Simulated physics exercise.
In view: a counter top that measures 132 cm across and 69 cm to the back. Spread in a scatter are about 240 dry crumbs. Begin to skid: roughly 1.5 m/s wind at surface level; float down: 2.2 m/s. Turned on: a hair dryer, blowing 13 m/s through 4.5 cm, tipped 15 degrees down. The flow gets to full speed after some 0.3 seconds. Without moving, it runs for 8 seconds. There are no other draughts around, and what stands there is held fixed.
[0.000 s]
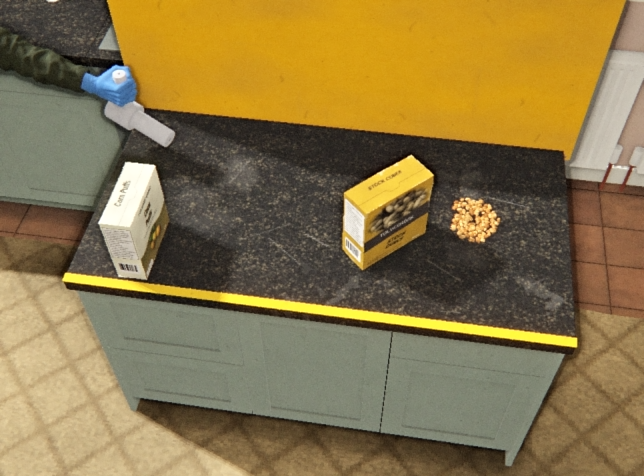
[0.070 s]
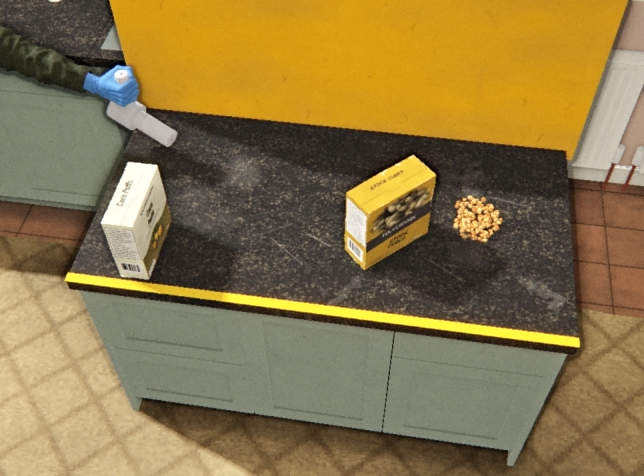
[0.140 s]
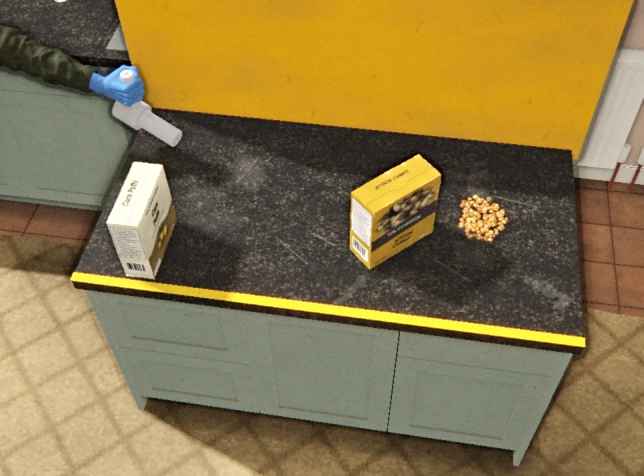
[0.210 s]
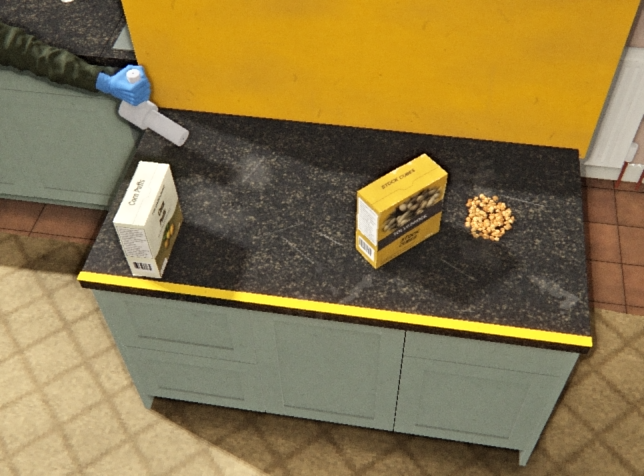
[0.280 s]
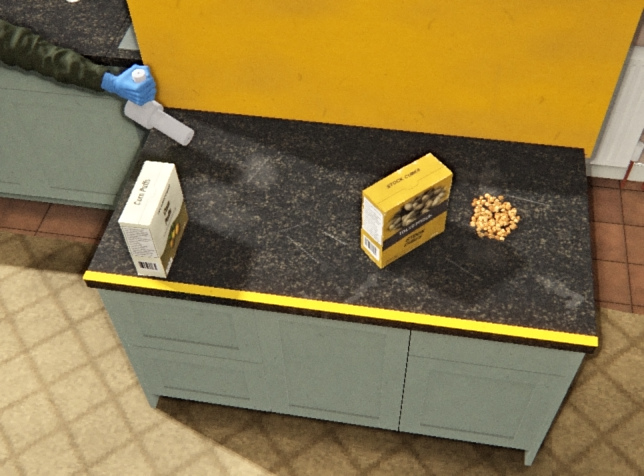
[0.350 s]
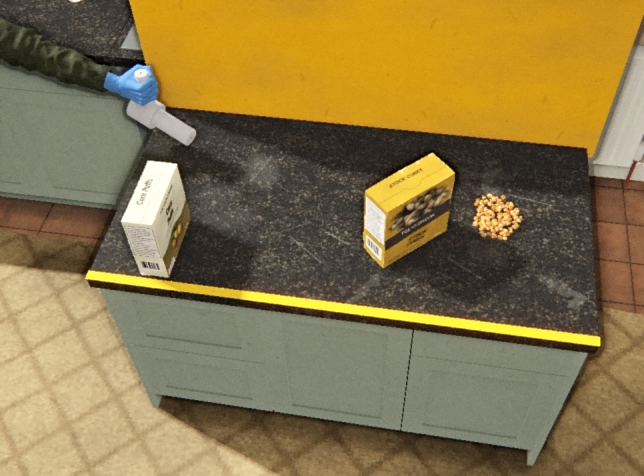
The view slid slightly so the whole counter drifted right, while a blue-gloved hand held a pale nozzle near the back left corner, and two cartons and a scatter of golden crumbs stayed put.
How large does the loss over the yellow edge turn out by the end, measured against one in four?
By the end it is not above one in four.
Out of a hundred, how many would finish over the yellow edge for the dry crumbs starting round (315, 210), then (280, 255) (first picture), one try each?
15 and 100 in a hundred, respectively.
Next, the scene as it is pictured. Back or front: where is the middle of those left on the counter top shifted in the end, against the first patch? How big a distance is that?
Towards the front, some 5 cm.
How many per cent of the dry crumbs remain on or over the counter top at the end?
Some 40 per cent.
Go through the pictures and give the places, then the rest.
The middle of the dry crumbs is near (471, 220), none has stirred yet and the mouth of the hair dryer is at (170, 139), in the first picture.
The middle of the dry crumbs is near (474, 217), none has stirred yet and the yellow edge is centred on (313, 313), in the second picture.
The middle of the dry crumbs is near (479, 216), none has stirred yet, the top of a carton is at (397, 183) and the top of a carton is at (135, 193), in the third picture.
The middle of the dry crumbs is near (485, 216) and none has stirred yet, in the fourth picture.
The middle of the dry crumbs is near (491, 215) and none has stirred yet, in the fifth picture.
The middle of the dry crumbs is near (493, 215) and none has stirred yet, in the sixth picture.
After 1.6 s the count stands so, 0 % are over the yellow edge; the middle of those still in play is near (501, 227).
After 2.6 s the count stands so, 0 % are over the yellow edge; the middle of those still in play is near (496, 224).
After 4.4 s the count stands so, 0 % are over the yellow edge; the middle of those still in play is near (498, 231).
After 8.0 s, at the end, 0 % are over the yellow edge; the middle of those still in play is near (498, 230).
